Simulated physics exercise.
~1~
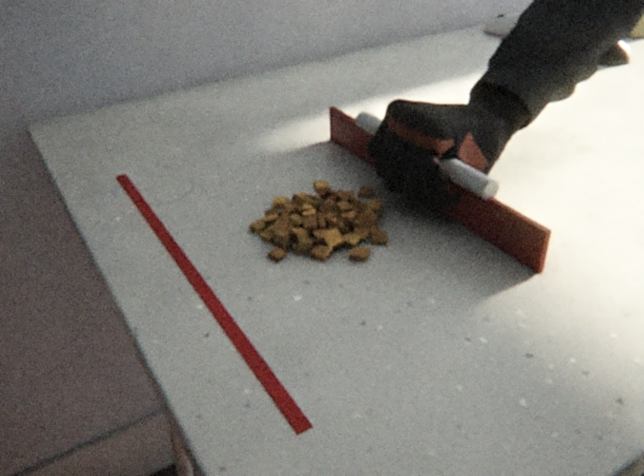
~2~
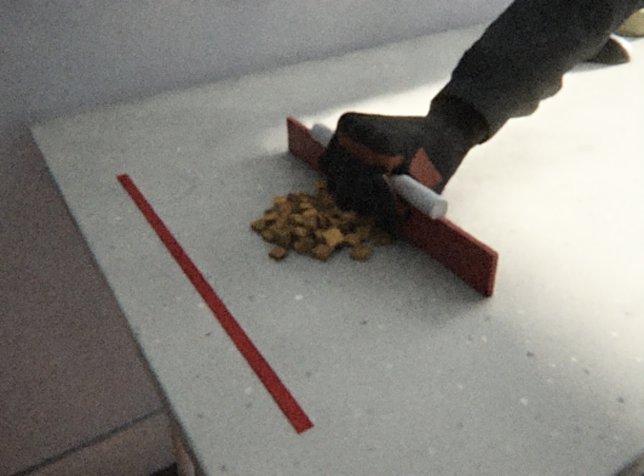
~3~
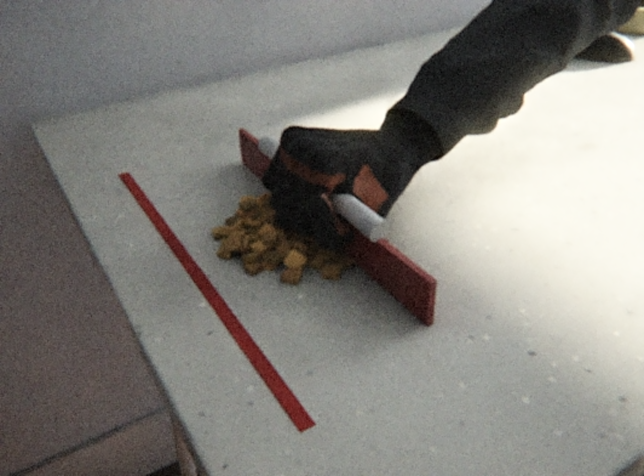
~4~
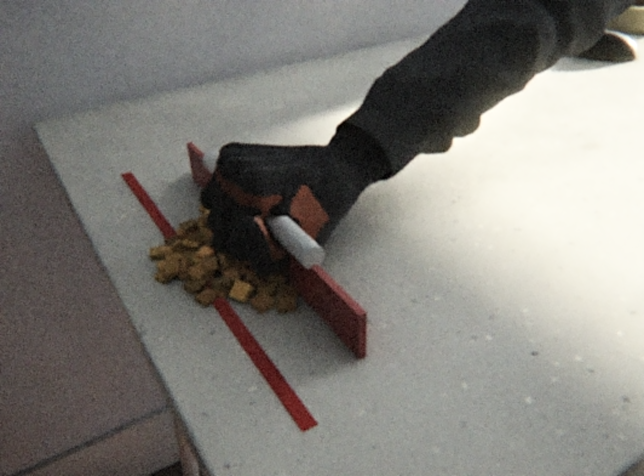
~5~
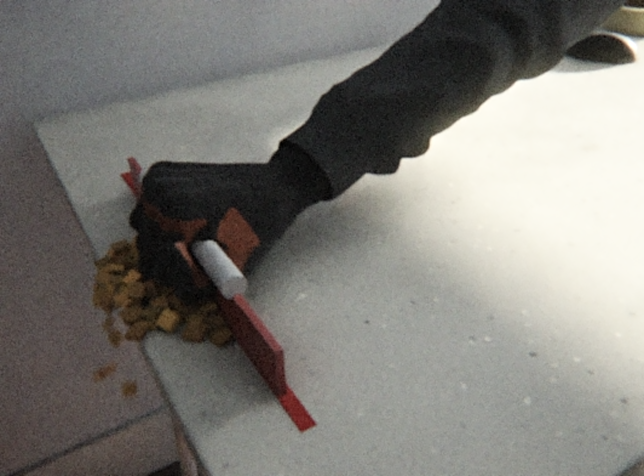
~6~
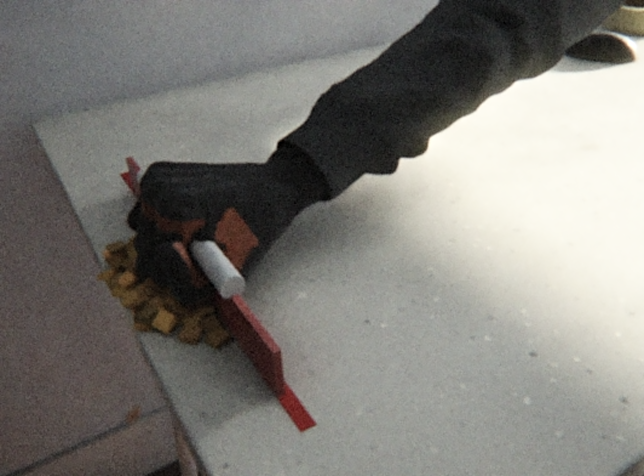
A pale speckled tabletop is seen from above at an angle, in a slightly swaying view. A strip of red tape lies near its left edge, a heap of small yellowish-brown pieces sits to the right of the tape, and a black-gloved hand holds a red blade by a light handle beyond the heap. The hand pushes the blade left until it reaches the pieces, then sweeps them across the tape toward the edge. The blade stops at the tape as a few pieces tumble off the table. Most of the heap remains bunched at the edge, with the hand still holding the blade.
